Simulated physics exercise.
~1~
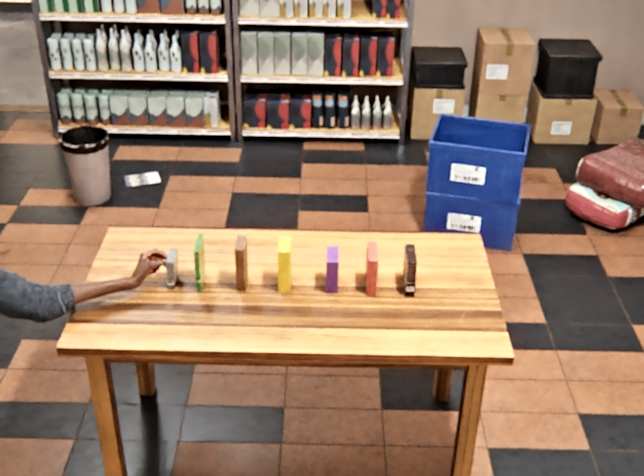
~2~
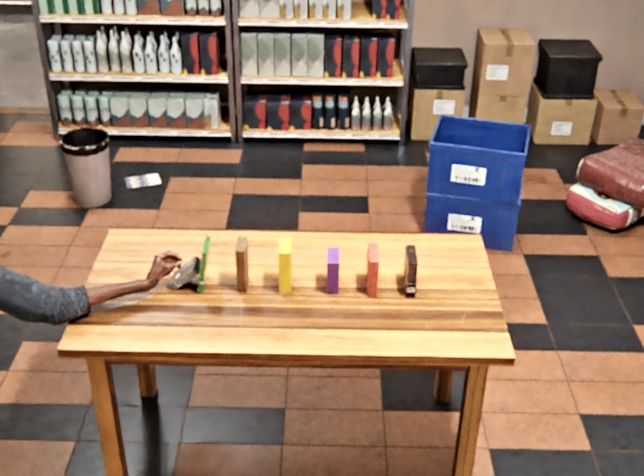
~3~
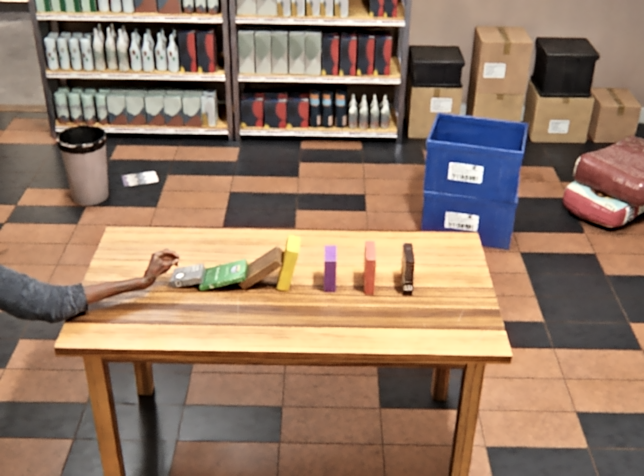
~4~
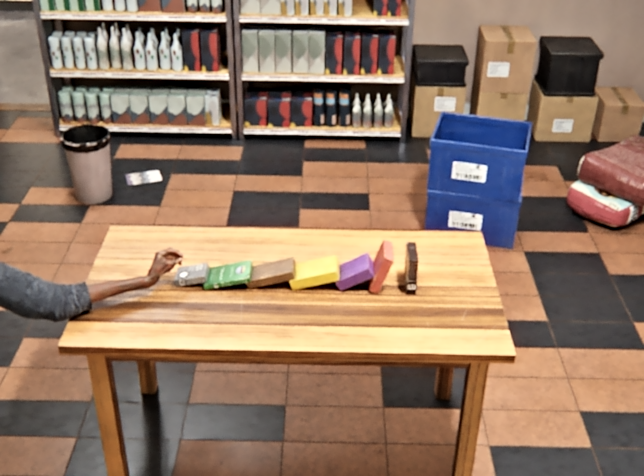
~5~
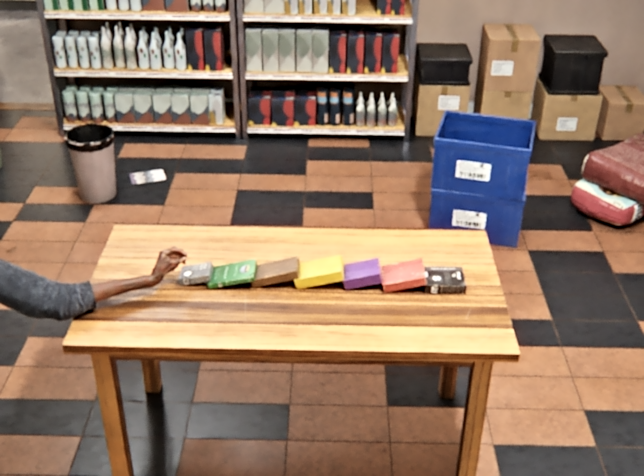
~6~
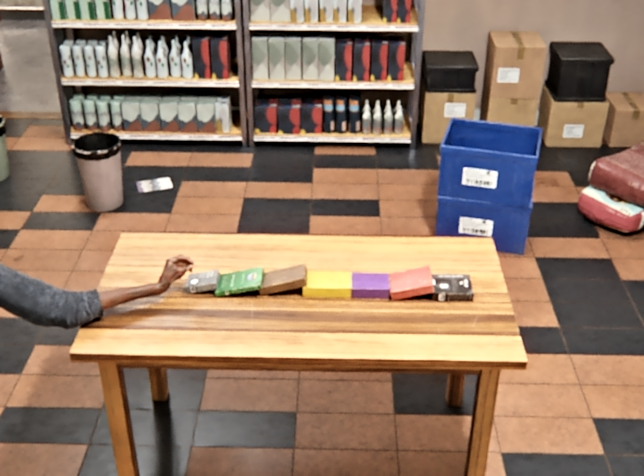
A row of seven small upright blocks and packets toppled like dominoes across a wooden table after a hand at the left tipped the grey one into the green, and the fall ran rightward through the black packet, leaving them all lying down.
